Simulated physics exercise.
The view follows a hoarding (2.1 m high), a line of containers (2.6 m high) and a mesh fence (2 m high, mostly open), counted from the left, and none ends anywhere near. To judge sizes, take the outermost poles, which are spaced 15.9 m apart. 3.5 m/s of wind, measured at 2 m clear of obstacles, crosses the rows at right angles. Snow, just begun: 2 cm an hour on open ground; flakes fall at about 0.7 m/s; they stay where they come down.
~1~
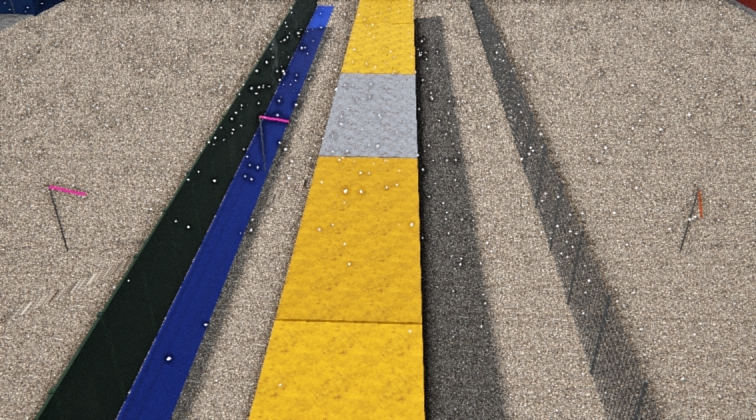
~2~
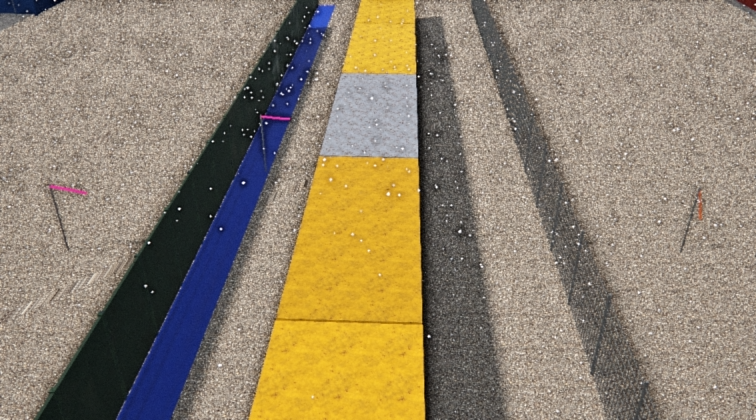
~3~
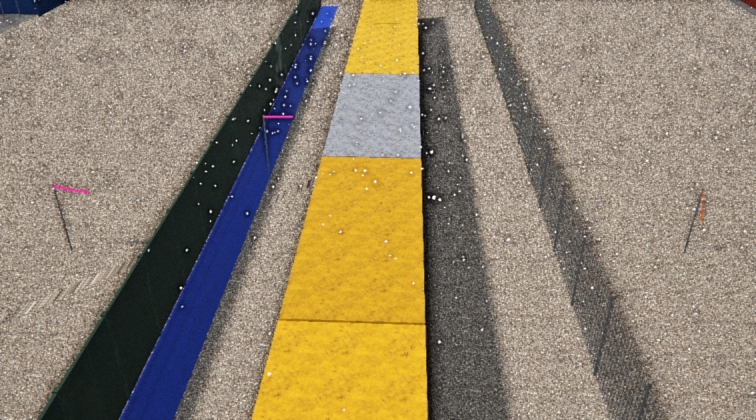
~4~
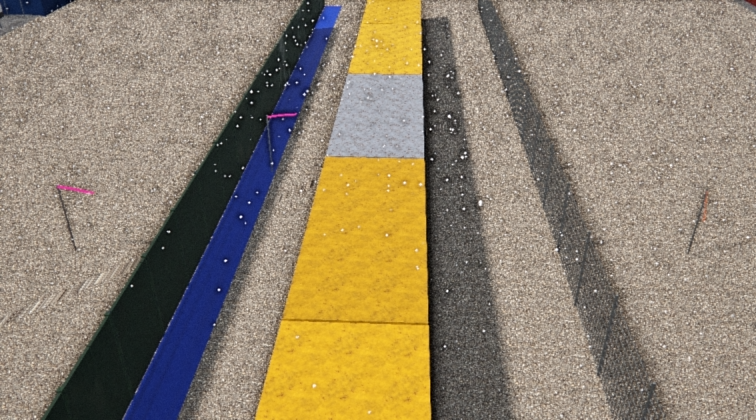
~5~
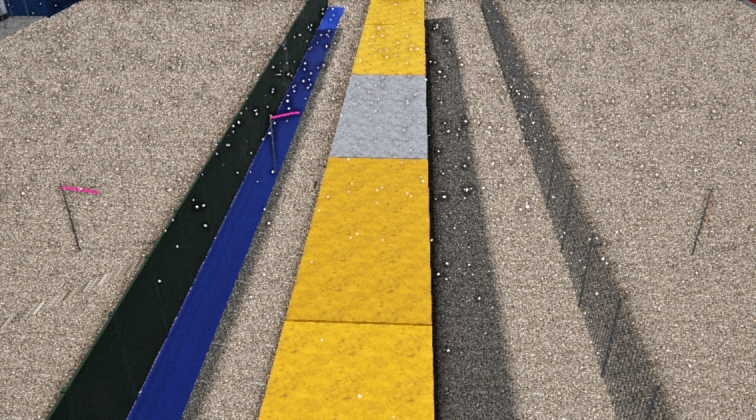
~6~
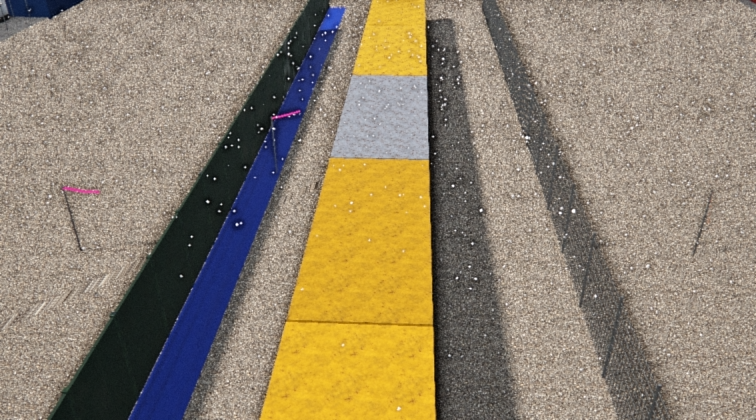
A yellow row with one grey section ran away from view between a dark-and-blue strip and a meshy band, while white flakes blew about and pink ribbons on thin poles fluttered slightly.
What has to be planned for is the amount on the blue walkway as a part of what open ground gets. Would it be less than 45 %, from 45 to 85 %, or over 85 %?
I would say under 45 %.
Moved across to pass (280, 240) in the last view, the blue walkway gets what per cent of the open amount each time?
Roughly 40 per cent.
10 minutes on, 0 mm on the blue walkway, 3 mm in the open.
30 minutes on, 1 mm on the blue walkway, 10 mm in the open.
60 minutes on, 1 mm on the blue walkway, 20 mm in the open, so the blue walkway has 7 % of the open amount; the left half of it has 6 %, the right half 8 %.
